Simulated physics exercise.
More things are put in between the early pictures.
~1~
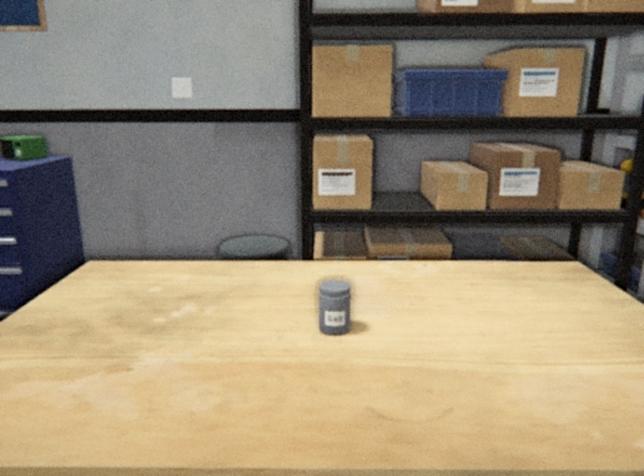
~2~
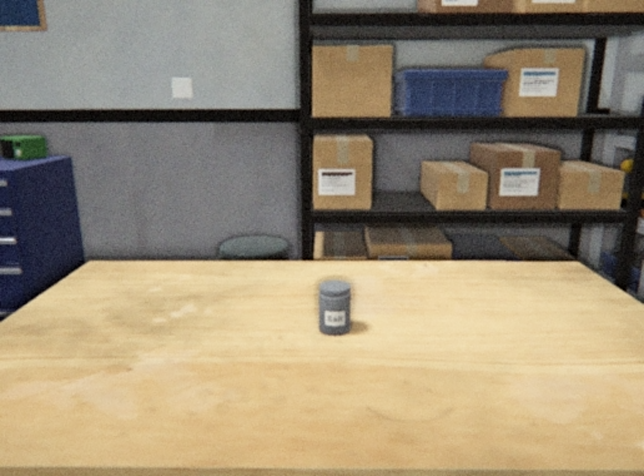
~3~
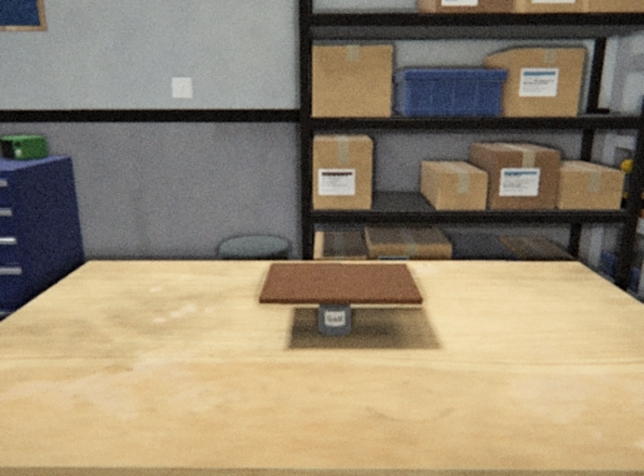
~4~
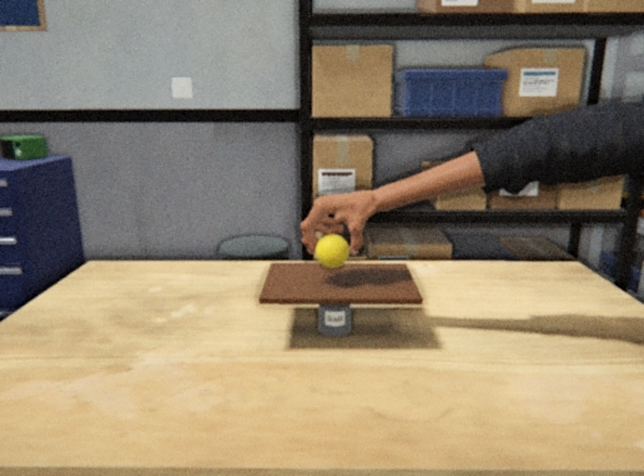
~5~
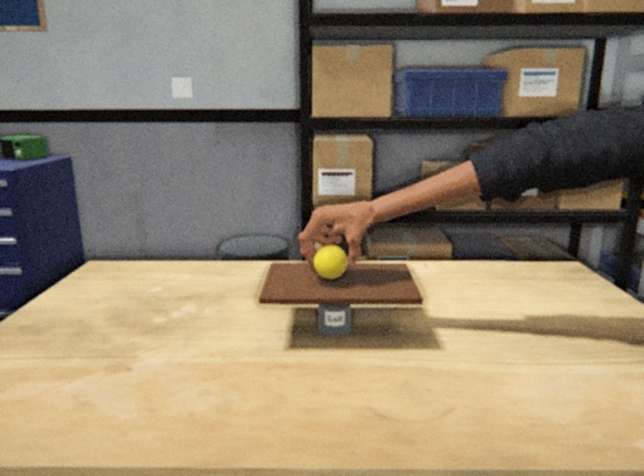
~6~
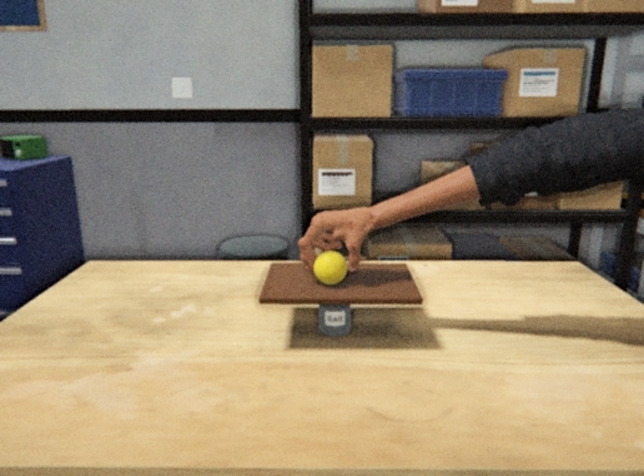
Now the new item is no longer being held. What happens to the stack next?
Stable.
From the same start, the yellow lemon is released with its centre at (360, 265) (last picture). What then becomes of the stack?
What happens next is that it remains standing.
Then, 0.60 s past the last view, nothing moves.
Then, 1.40 s past the last view, yellow lemon resting near (330, 268).
Finally, all 3 still in place. Final places as the last picture's camera would see them, yellow lemon near (330, 268). The stack stays up.
